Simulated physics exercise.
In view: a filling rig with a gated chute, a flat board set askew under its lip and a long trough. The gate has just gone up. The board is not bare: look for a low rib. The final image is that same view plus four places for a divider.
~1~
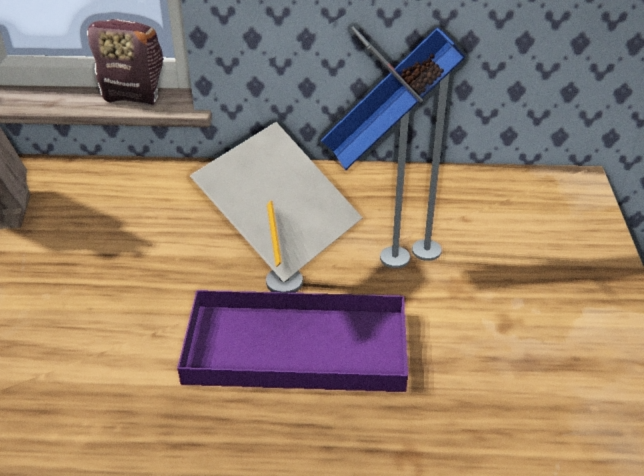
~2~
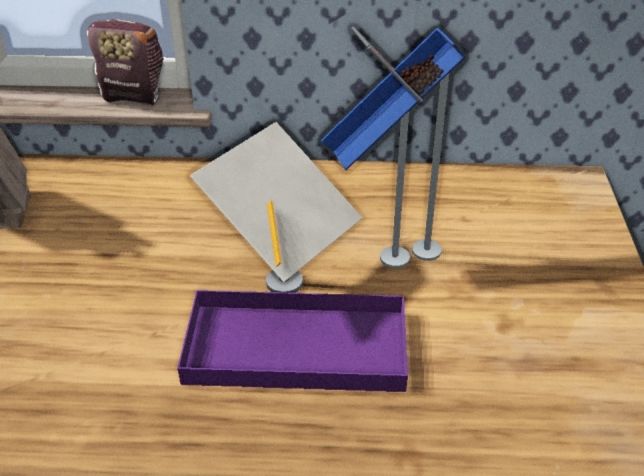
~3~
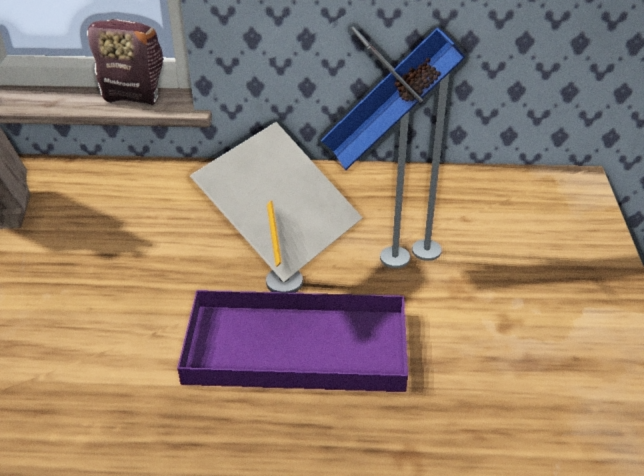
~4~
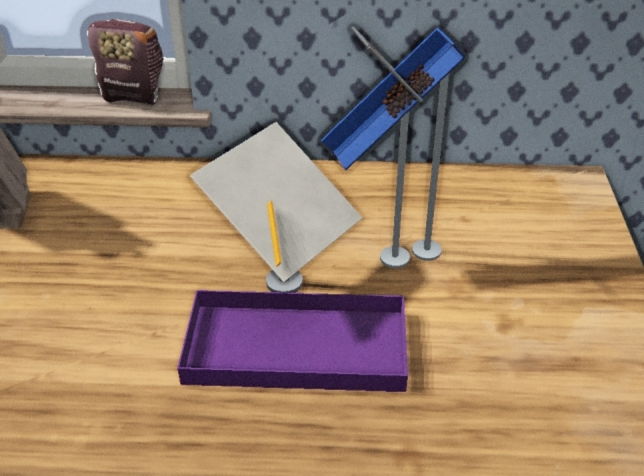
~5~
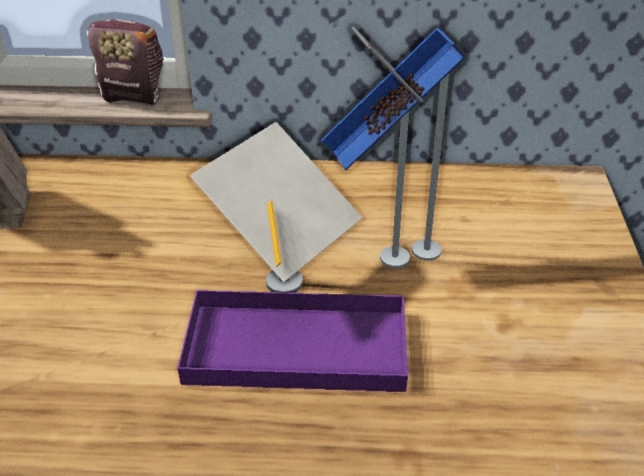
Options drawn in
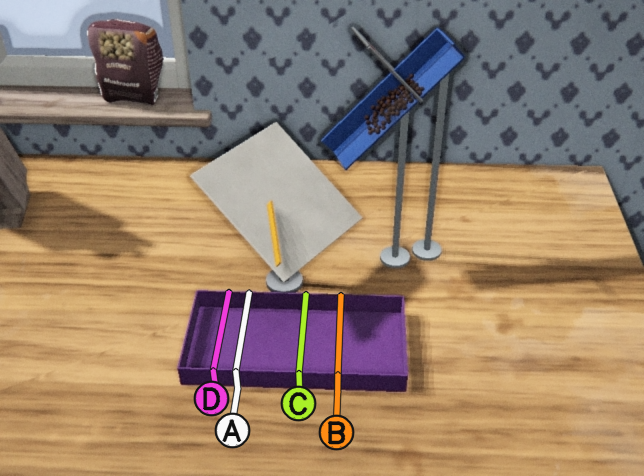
At first, small dark brown berries sit bunched near the top of a sloping blue chute, above a tilted grey board with a yellow rib and an empty purple trough. The berries then begin sliding down to the left, spreading into a longer patch partway along the chute.
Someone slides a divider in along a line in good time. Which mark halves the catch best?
Choose B.
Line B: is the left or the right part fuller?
More lands on the left.
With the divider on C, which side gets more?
More lands on the right.
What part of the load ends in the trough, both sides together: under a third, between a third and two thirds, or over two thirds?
It is over two thirds.
On the marked copy, line A crosses the front rim at (235, 370); line B crosses the front rim at (337, 373); line C crosses the front rim at (299, 372); line D crosses the front rim at (213, 369).
With A, of what is caught, none on the left of the divider, all on the right.
With B, of what is caught, about two thirds on the left of the divider, about a third on the right.
With C, of what is caught, a stray few on the left of the divider, nearly all on the right.
With D, of what is caught, none on the left of the divider, all on the right.
